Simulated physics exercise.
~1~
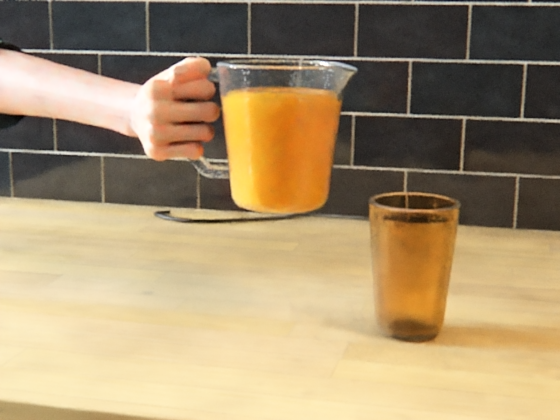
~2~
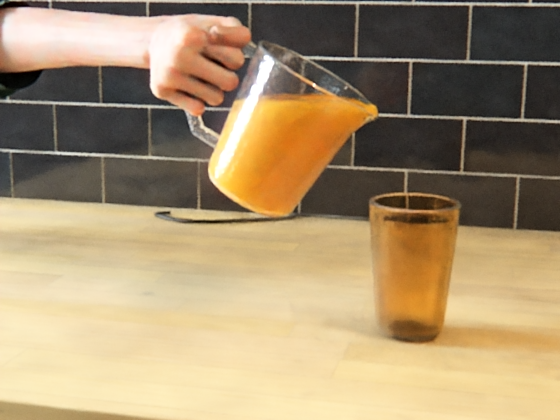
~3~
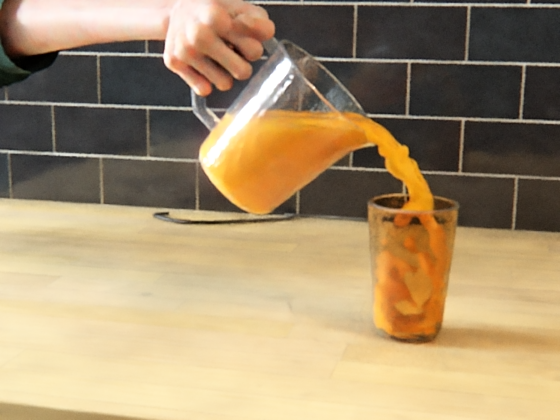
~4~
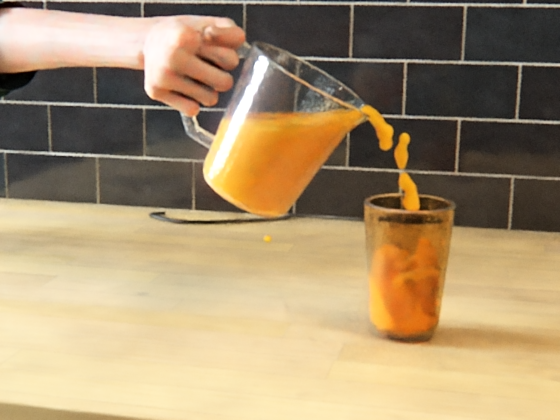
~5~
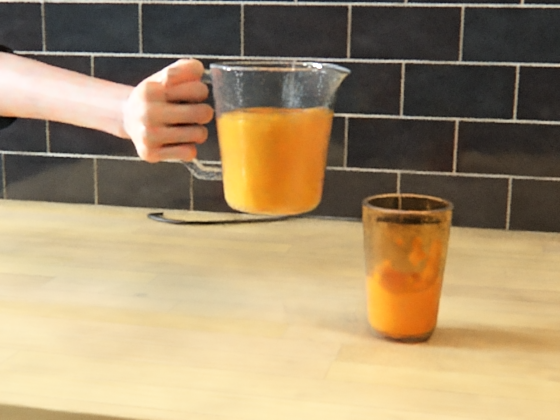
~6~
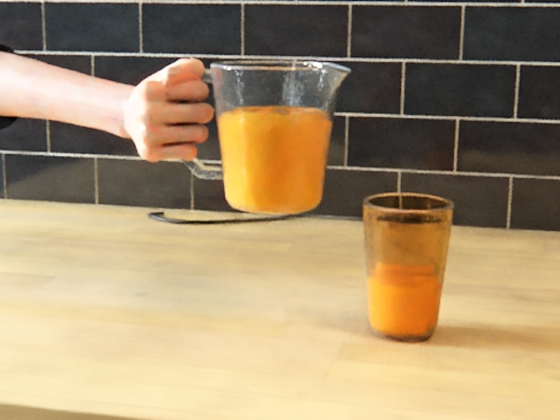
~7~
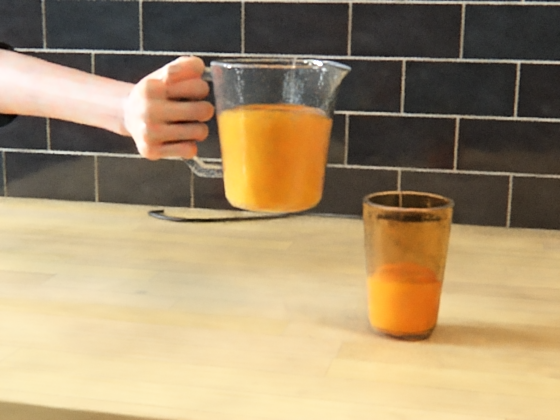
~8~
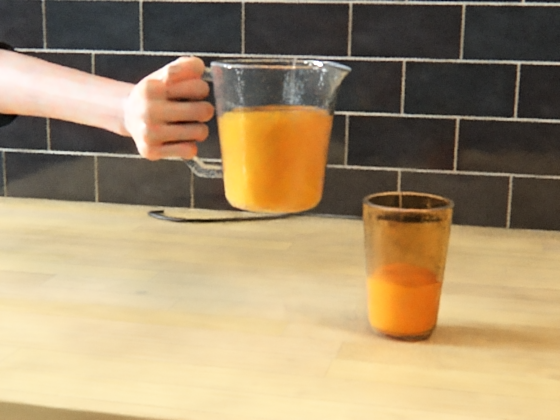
Orange juice pouring from a hand-held glass jug into an empty slim glass, the jug then levelled, leaving the glass partly filled.
